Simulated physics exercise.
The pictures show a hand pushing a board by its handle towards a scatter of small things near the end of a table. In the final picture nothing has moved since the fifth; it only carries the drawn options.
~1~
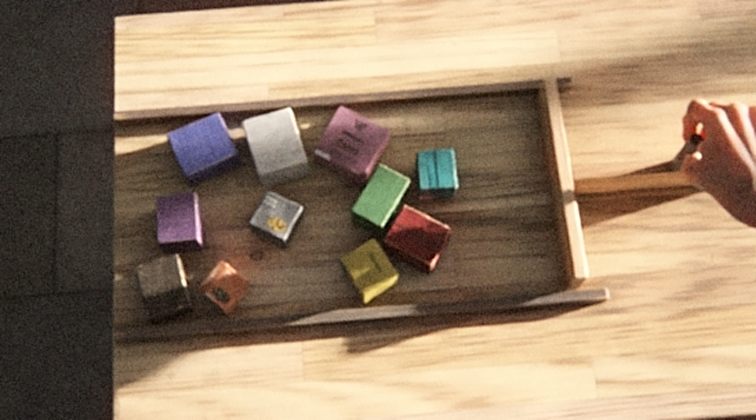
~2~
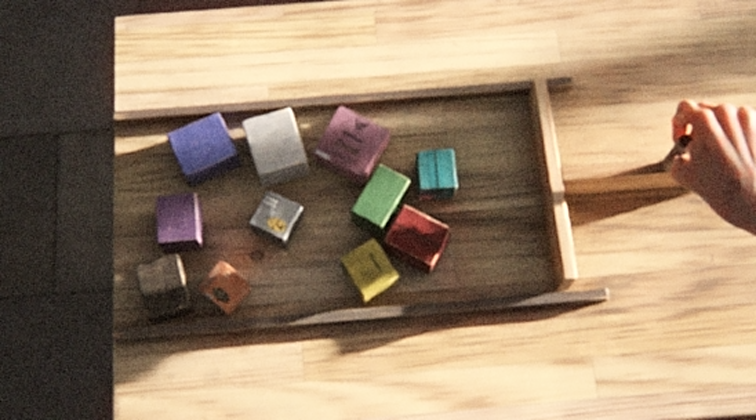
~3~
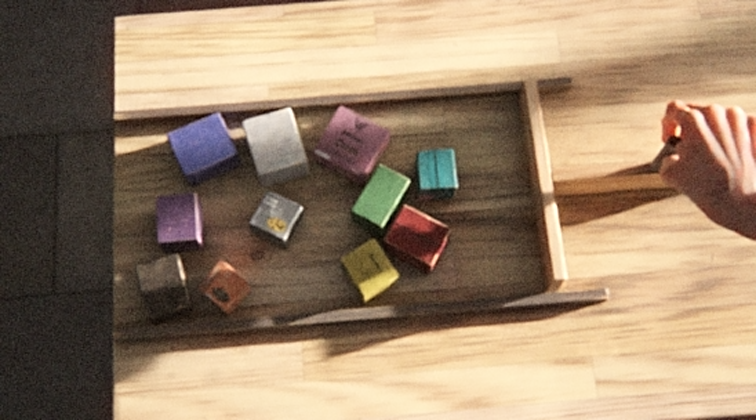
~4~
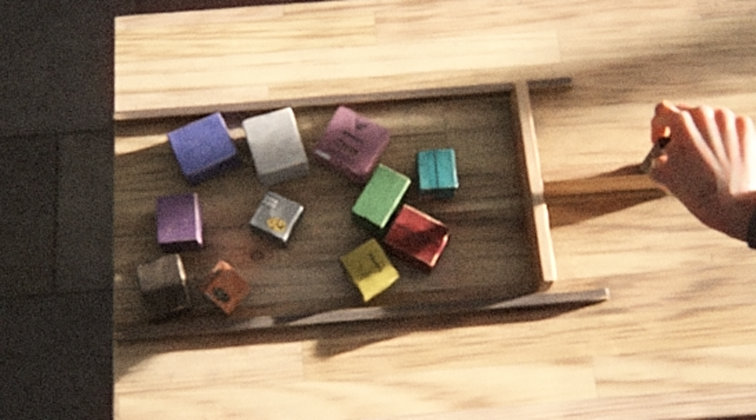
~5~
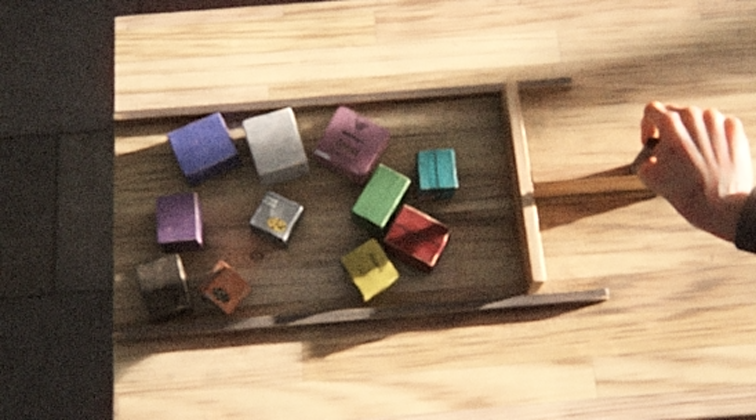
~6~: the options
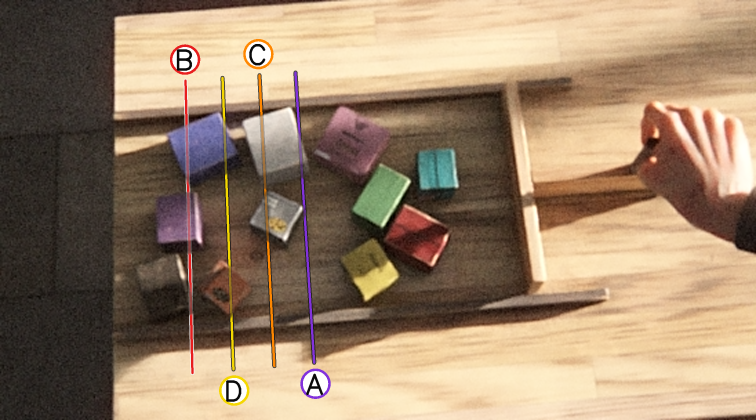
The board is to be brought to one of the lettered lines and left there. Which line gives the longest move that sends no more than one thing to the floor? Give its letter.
C.
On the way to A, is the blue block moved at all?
Yes.
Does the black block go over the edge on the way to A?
By then, no.
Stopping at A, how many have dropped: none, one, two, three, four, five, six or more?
The count is none.
On the copy, A at (304, 210); B at (189, 219); C at (267, 213); D at (228, 216).
On C. First, board (432, 184); yellow box (362, 276); pink packet (345, 143).
Then, board (341, 192); blue block (192, 150); grey box (231, 212).
Finally, board (268, 197); blue block (124, 154); purple block (123, 236); none fallen.
By contrast, A is within the limit but short; B drops five; D drops two.
